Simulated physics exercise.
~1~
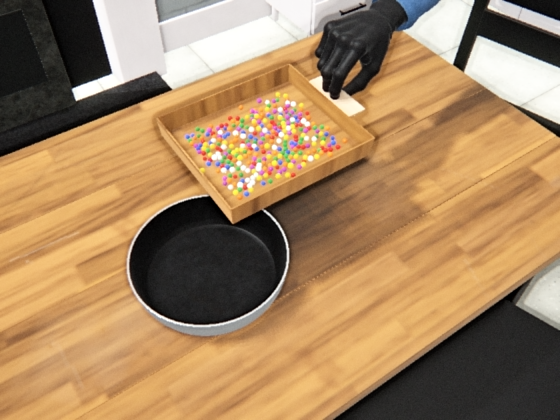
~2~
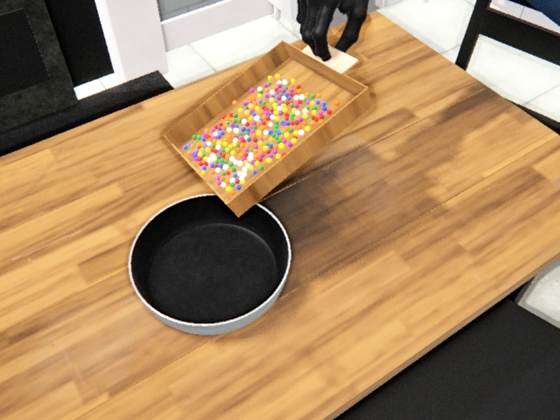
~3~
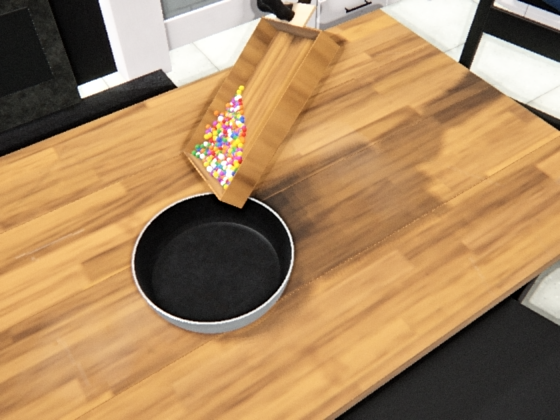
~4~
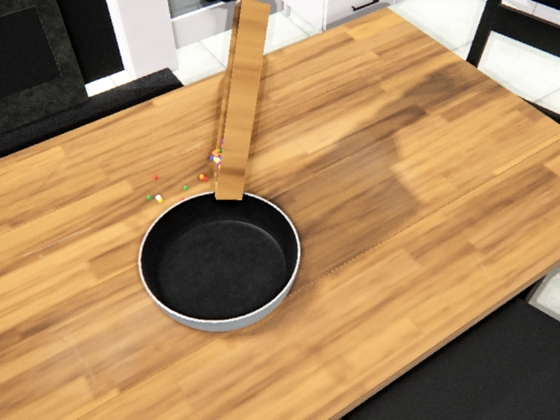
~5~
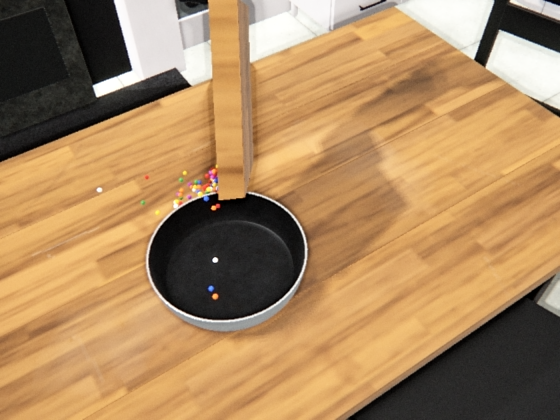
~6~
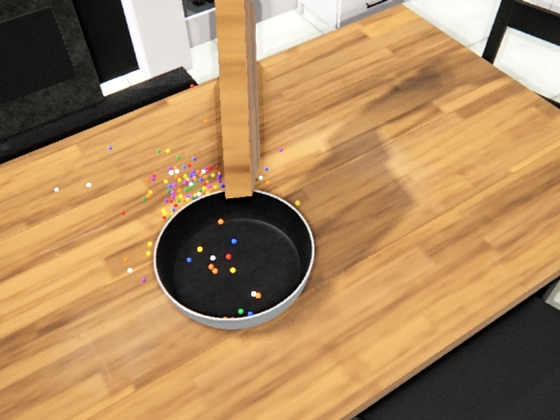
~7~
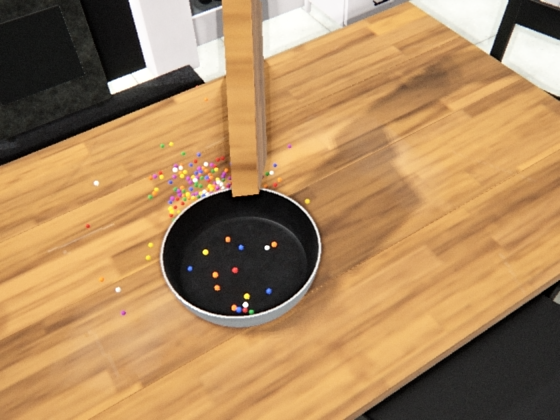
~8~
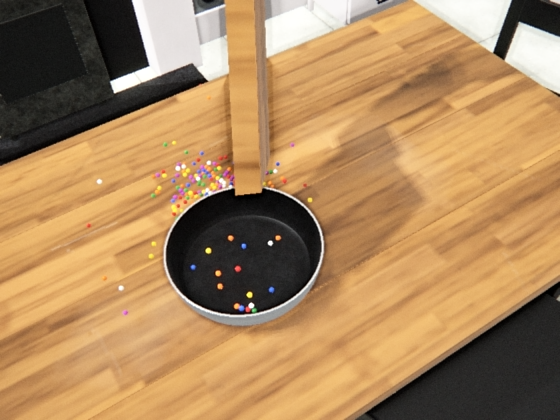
Colorful beads slid down a wooden tray as a black-gloved hand tipped it steeply over a round black pan, but most spilled onto the wooden table behind the pan, leaving only a scattering inside while the tray stayed upright.
